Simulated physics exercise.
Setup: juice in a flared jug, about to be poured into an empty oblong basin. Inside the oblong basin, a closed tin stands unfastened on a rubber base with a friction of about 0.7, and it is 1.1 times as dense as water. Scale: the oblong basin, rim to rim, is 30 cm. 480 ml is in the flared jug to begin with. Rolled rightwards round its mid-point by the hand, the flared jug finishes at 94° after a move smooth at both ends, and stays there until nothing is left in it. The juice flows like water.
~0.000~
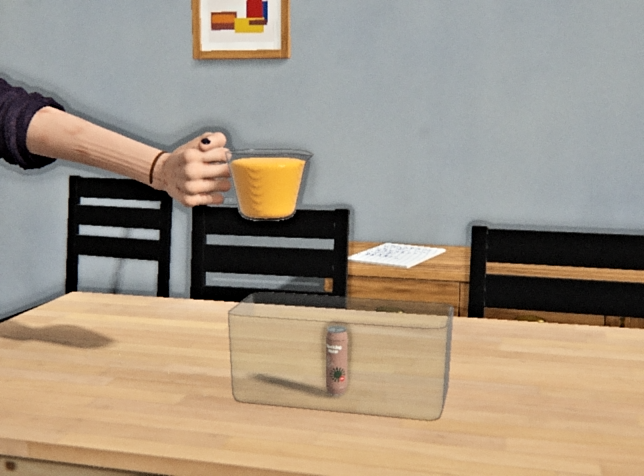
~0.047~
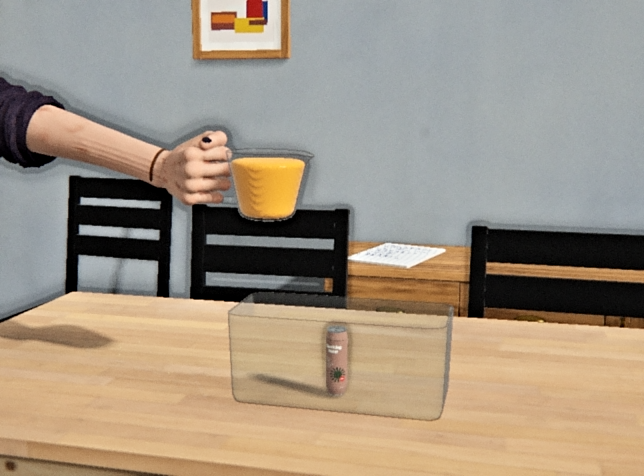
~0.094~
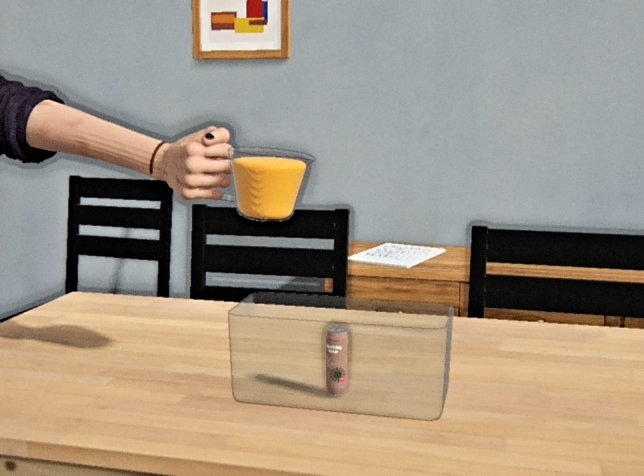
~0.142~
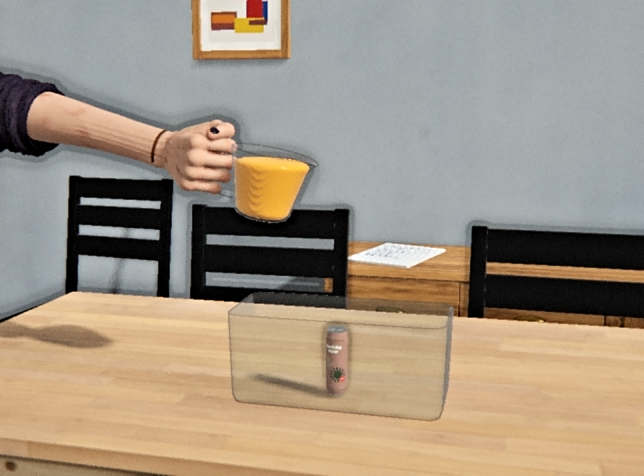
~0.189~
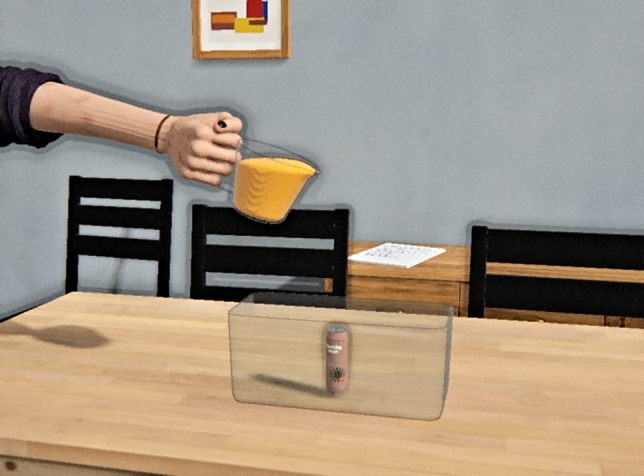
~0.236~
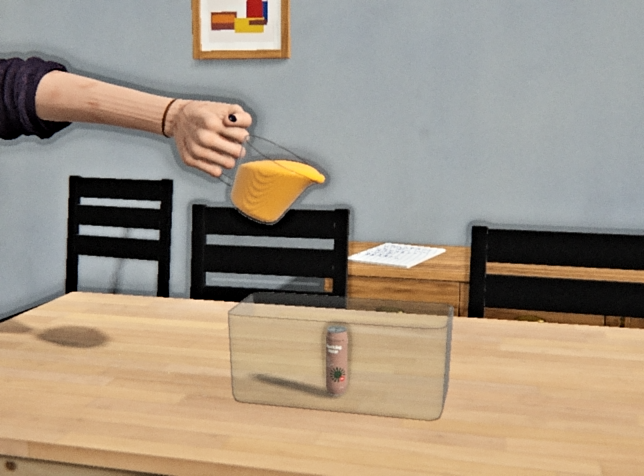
Above a wooden table, a hand held a clear jug of orange juice over a see-through basin with a small can inside, then slowly tilted it rightwards until the juice reached the lip.
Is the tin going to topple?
No.
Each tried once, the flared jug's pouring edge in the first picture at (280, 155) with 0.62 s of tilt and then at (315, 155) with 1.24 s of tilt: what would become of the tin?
First it tips over; then it stays on its base.
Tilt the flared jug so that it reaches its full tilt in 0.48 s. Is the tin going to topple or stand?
In that case the tin stays vertical.
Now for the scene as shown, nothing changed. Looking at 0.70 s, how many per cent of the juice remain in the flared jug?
About 8 per cent.
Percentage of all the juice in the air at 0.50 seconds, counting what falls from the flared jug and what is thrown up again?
Estimate: Some 40 % of the total.
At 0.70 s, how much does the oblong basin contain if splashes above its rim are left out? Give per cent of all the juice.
It works out near 74 per cent.
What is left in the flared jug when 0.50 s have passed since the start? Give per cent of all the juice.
Roughly 44 percent.
Then, 0.50 s in, the tilt is 86° and 43 per cent is still to pour; the tin stands where it began.
Then, 0.70 s in, the tilt is 94° and 8 per cent is still to pour; the tin stands where it began.
Then, 0.90 s in, the tilt is 94° and 1 per cent is still to pour; the tin stands where it began.
Then, 1.12 s in, the tilt is 94° and 0 per cent is still to pour; the tin stands where it began.
Finally, the tin stands where it began.
